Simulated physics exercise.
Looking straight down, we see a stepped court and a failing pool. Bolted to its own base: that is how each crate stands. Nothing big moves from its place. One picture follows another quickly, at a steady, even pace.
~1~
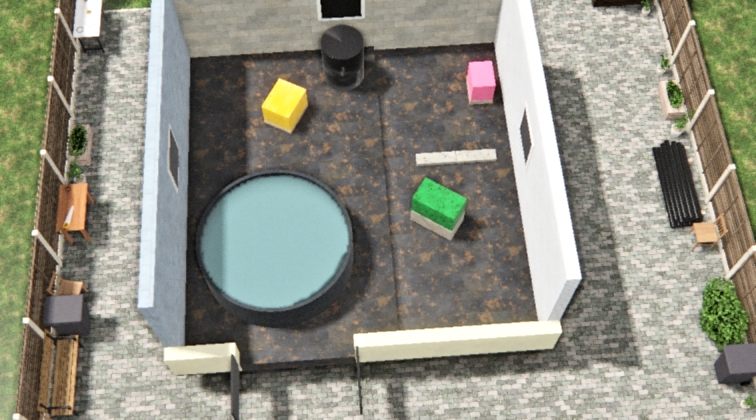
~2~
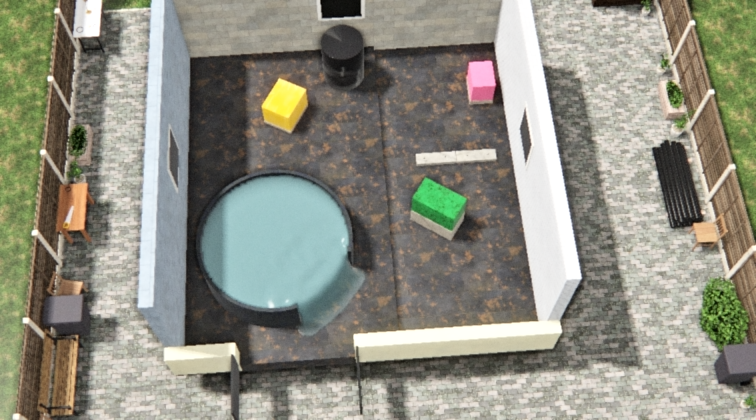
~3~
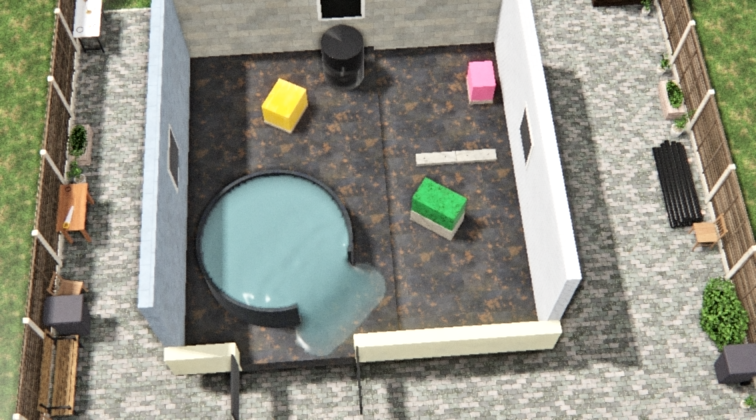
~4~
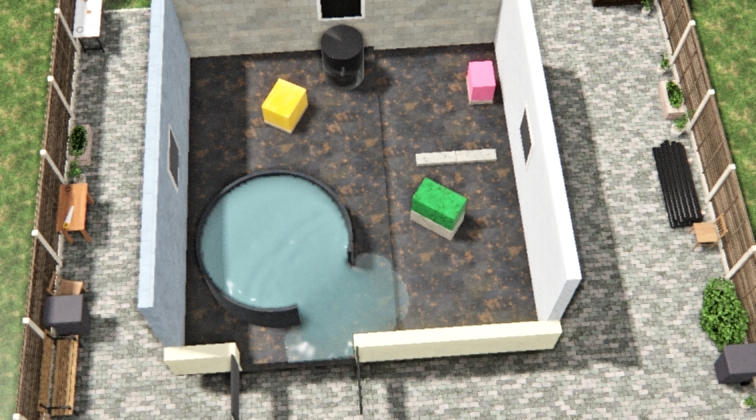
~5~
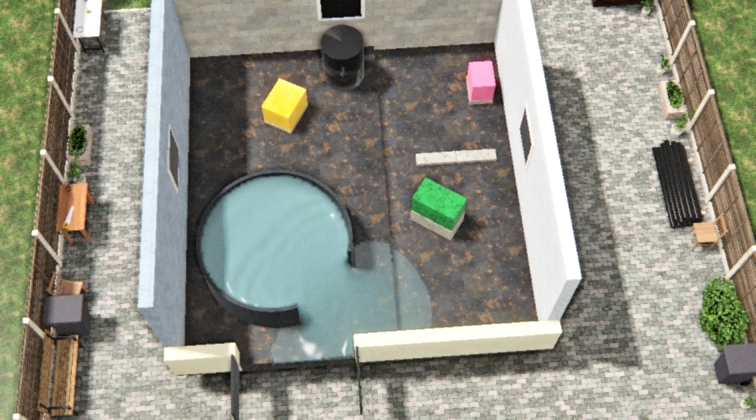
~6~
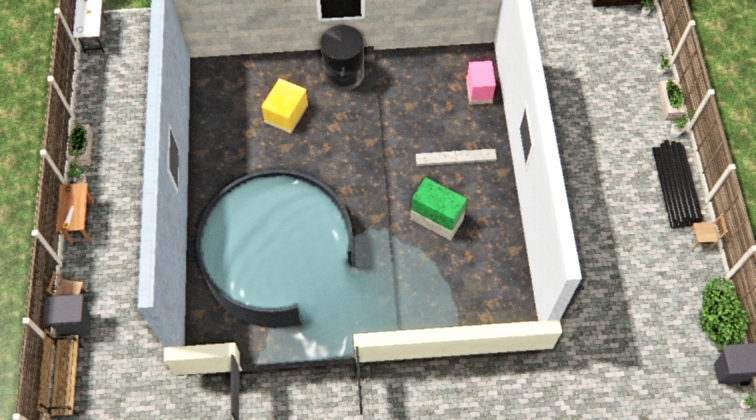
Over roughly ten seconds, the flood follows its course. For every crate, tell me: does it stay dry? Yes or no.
Here is how it goes: The yellow crate, yes, it stays dry; the green crate, yes, it stays dry; the pink crate, no, it gets wet.
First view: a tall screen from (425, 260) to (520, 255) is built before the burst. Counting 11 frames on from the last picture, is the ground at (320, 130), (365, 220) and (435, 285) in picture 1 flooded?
Outcome by spot, in order - unwatered, unwatered, watered.
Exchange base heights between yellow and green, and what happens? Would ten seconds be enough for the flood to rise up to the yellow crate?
Yellow: Untouched.
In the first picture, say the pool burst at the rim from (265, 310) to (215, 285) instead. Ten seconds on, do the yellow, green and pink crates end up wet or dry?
The yellow crate gets drenched; the green crate stays untouched; the pink crate stays untouched.
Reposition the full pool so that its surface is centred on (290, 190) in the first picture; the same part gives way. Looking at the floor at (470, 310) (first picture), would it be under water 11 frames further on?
At that place: Awash.
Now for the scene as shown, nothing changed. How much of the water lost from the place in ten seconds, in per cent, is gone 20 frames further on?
Around 60 %.
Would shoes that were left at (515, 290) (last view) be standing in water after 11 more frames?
Answer: Flooding.
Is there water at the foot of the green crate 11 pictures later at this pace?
At green: Gets wet.
A moment on, water covers 20 % of the floor; the yellow crate not reached, the green crate water round its plinth, the pink crate not reached.
Next, water covers 20 % of the floor; the yellow crate not reached, the green crate water round its plinth, the pink crate not reached.
Then, water covers 40 % of the floor; the yellow crate not reached, the green crate water round its plinth, the pink crate water round its plinth.
Later, water covers 55 % of the floor; the yellow crate not reached, the green crate water round its plinth, the pink crate water round its plinth.
In the end, water covers 70 % of the floor; the yellow crate stayed above the water, the green crate stayed above the water, the pink crate was topped.
